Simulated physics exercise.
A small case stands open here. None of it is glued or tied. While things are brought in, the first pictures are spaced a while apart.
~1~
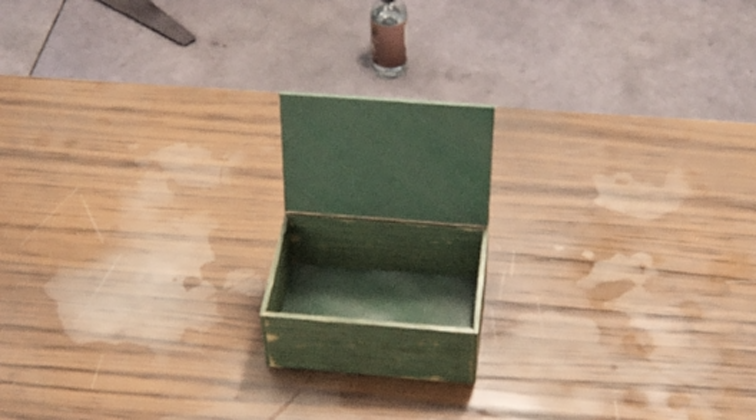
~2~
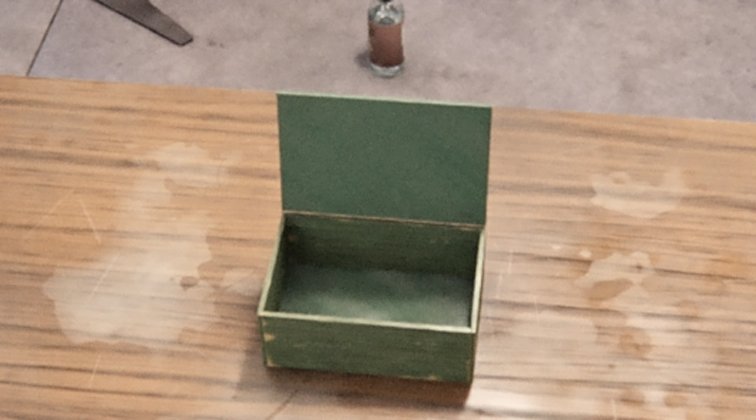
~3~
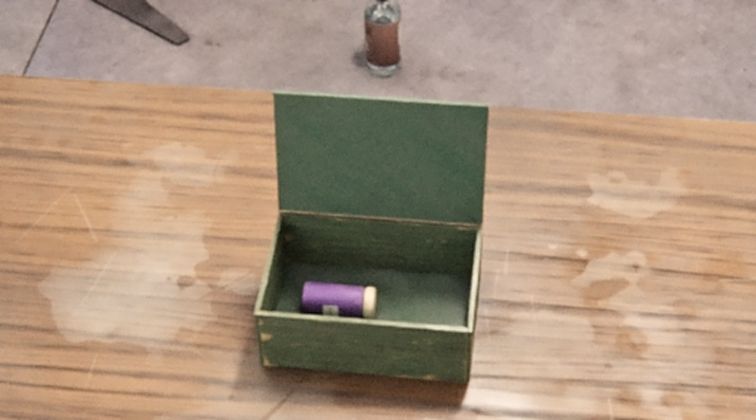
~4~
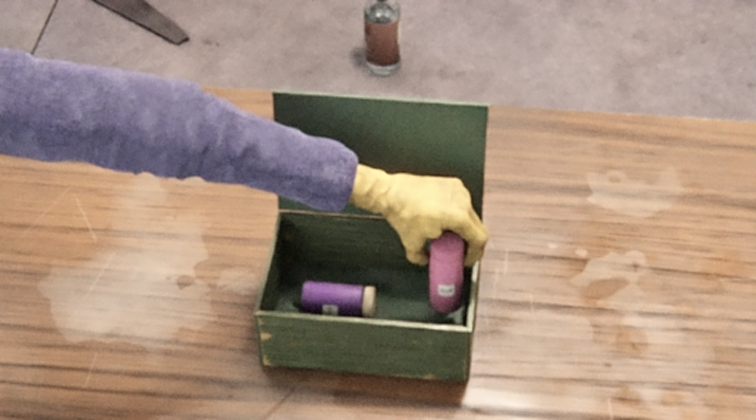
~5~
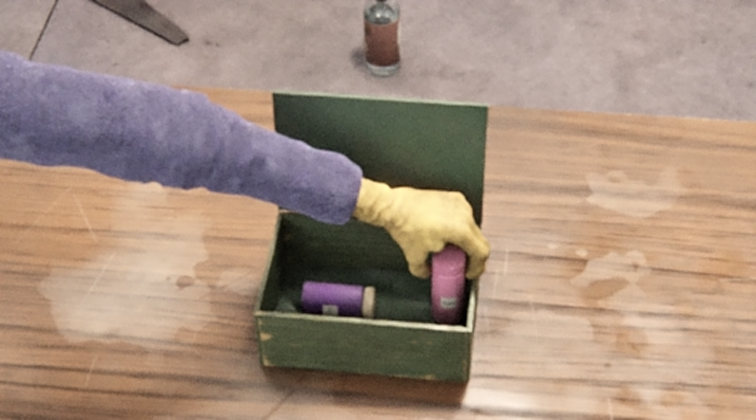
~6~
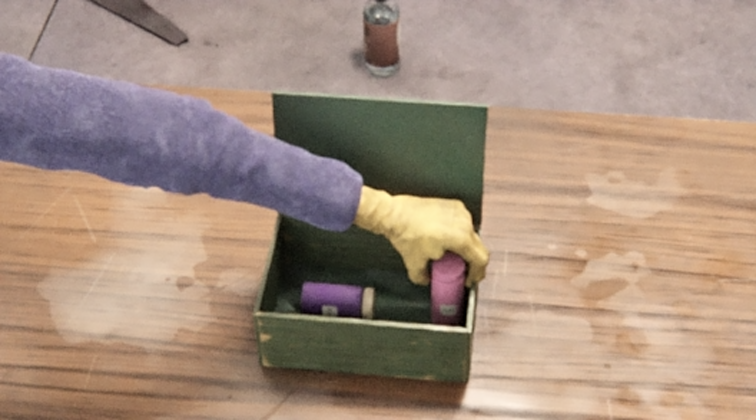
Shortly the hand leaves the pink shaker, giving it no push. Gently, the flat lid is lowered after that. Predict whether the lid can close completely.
Lid does not seat.
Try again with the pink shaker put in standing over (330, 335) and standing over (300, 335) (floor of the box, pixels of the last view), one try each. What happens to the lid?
Trial 1: Lid propped open. Trial 2: Lid propped open.
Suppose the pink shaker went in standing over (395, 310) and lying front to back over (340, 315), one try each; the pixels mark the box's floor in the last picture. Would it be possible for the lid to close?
With the first packing the lid is left gaping; with the second it lowers fully.
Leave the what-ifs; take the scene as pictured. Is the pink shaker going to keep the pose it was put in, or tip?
By the end it has kept its angle.
Then, 1.40 s past the last view, lid 75° above the rim.
Then, 1.70 s past the last view, lid 45° above the rim.
Finally, lid 14° above the rim; both still in place. Final places as the last picture's camera would see them, pink shaker near (448, 293).
